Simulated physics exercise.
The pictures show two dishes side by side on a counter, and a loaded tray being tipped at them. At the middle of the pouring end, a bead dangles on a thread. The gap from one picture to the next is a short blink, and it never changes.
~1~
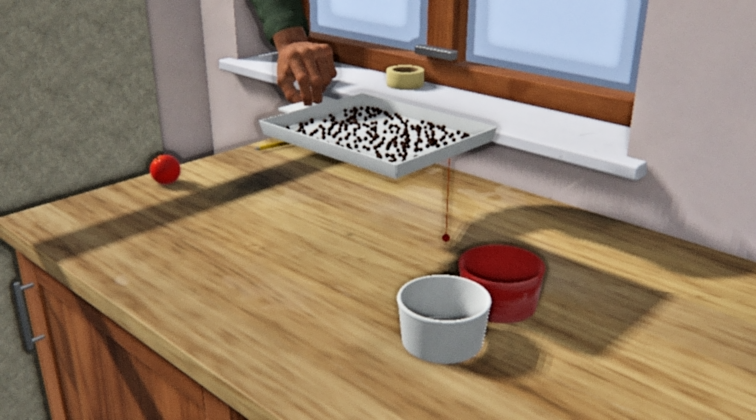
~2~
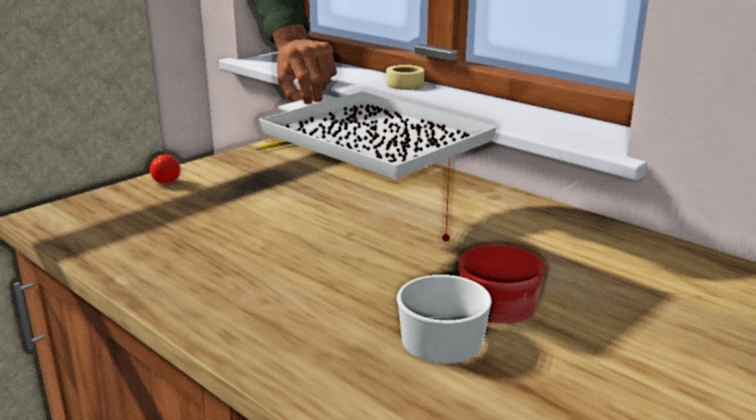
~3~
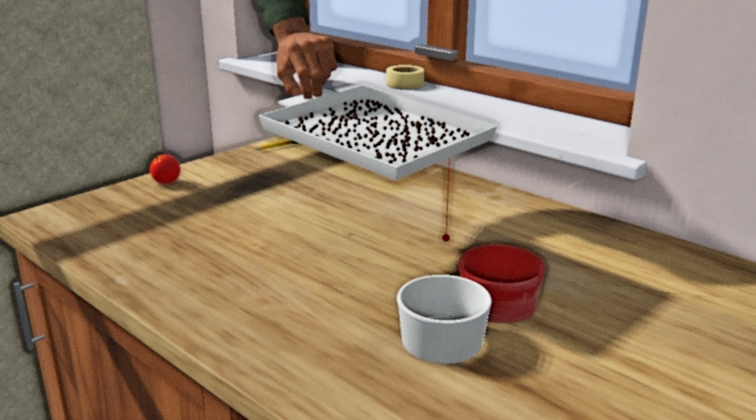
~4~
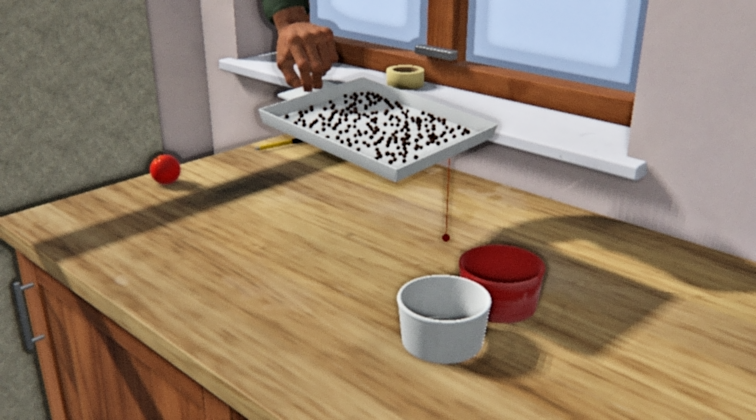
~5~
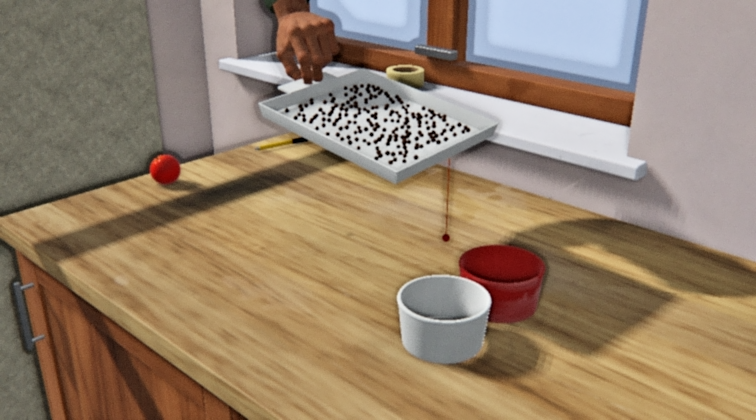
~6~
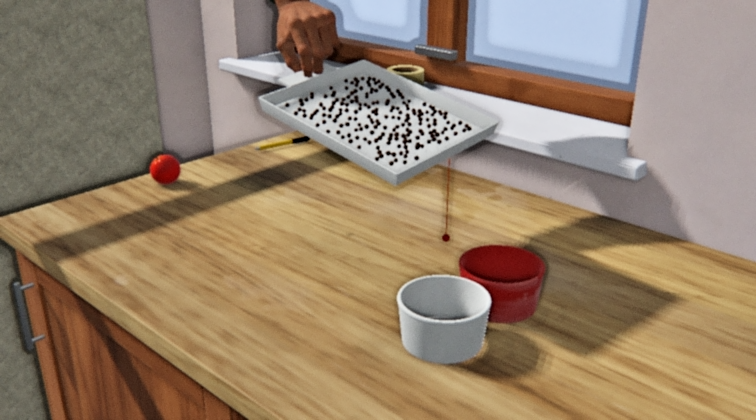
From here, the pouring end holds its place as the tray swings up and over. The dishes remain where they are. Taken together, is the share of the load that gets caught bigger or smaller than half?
Turns out most of it gets away in the end.
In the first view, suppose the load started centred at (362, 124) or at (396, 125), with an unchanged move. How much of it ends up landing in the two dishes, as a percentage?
First case: Some 0 %; second case: Some 0 %.
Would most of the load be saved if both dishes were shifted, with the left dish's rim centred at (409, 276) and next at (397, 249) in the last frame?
The first place gets the greater share, the second a lesser share.
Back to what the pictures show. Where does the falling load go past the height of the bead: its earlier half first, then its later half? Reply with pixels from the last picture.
(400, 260), then (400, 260).
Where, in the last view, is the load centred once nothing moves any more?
I'd place the middle at about (390, 317).
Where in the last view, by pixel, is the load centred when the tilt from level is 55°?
Near (408, 166).
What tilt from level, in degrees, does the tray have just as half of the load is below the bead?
Somewhere near 100 degrees, I'd say.
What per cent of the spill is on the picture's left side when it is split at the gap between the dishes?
Estimate: About 100 in every hundred.
Soon after the last picture, tray tipped steeply; nearly all on the tray; a stray few outside both; a stray few in the air.
A little later, tray tipped right over; most on the tray; a stray few in the left dish; a small part outside both; a small part in the air.
Later still, tray tipped past a quarter turn; a stray few in the left dish; nearly all outside both.
At rest, tray tipped past a quarter turn; a stray few in the left dish; none in the right dish; nearly all outside both.
